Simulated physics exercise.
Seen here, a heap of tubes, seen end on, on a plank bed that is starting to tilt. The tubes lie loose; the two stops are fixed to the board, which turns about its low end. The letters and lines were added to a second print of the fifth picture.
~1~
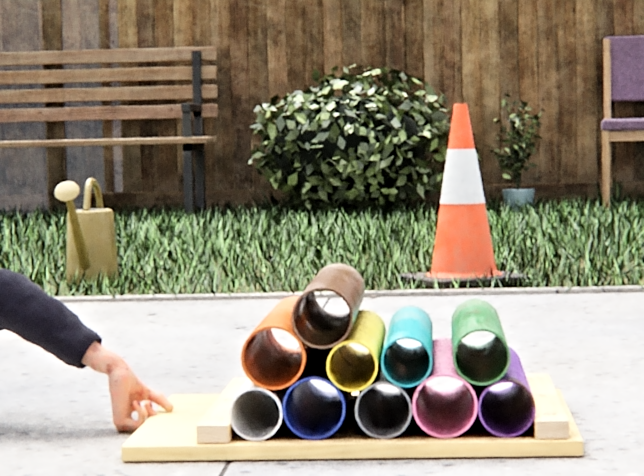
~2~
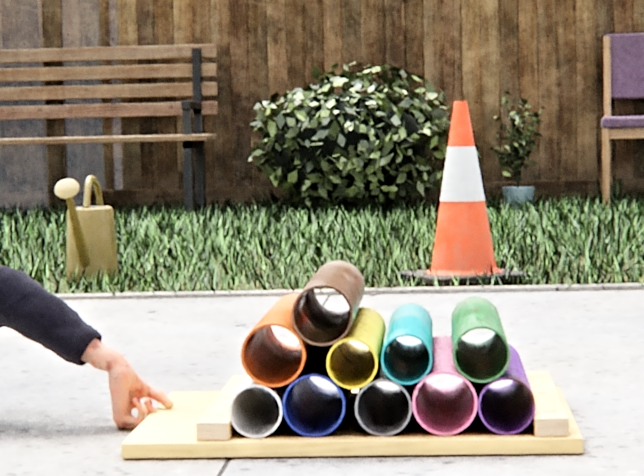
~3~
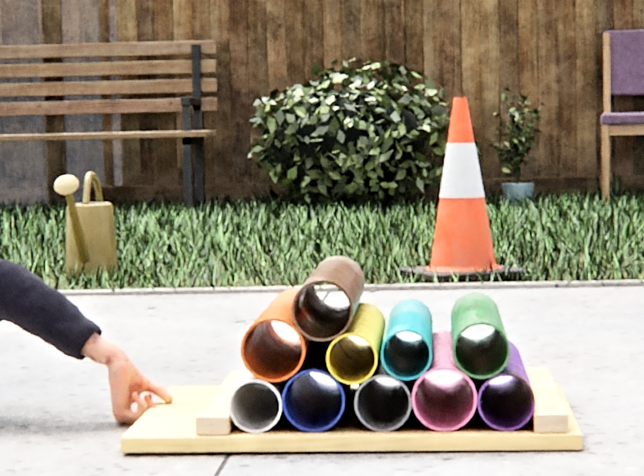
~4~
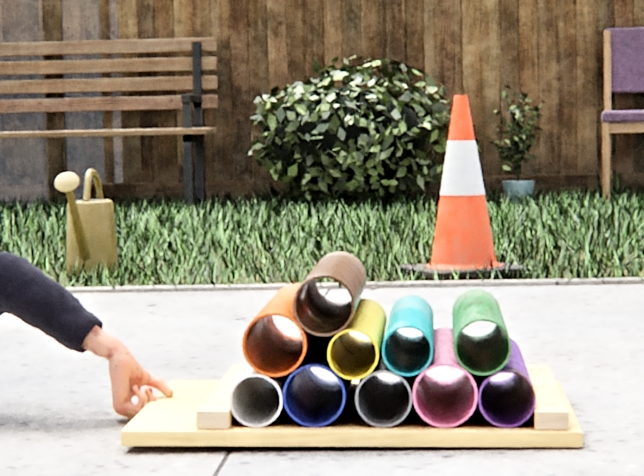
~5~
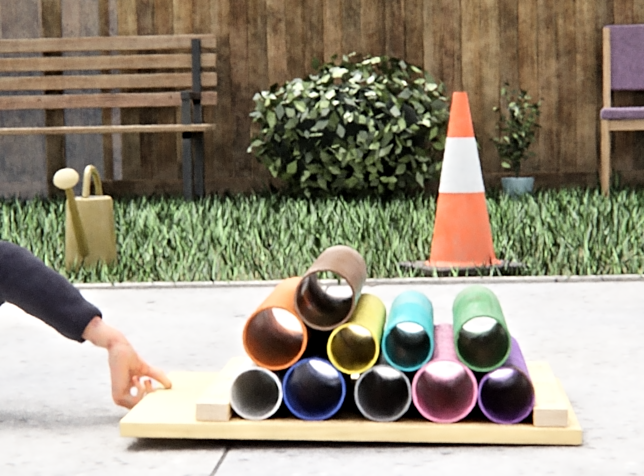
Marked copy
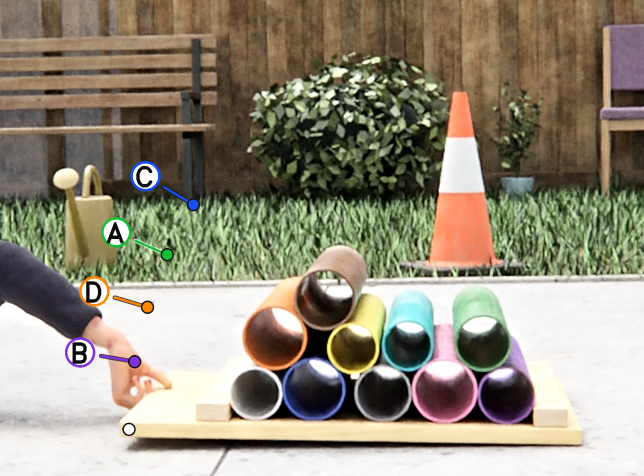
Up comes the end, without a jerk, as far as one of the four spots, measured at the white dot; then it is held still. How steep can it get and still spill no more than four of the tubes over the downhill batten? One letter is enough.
The last mark within the limit is C.
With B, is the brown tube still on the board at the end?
The brown tube: Yes.
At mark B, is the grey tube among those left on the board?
Yes, with B.
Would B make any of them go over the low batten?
No.
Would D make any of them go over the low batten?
No.
On the marked copy, A at (167, 255); B at (135, 362); C at (193, 205); D at (148, 308); the white dot at (129, 429).
With C. Early on, board at 18°.
Further on, board at 32°.
At the end, board at 32°, four over the low batten (turquoise, yellow, green, brown).
As for the rest, A one over the low batten (green); B none over the low batten; D none over the low batten.
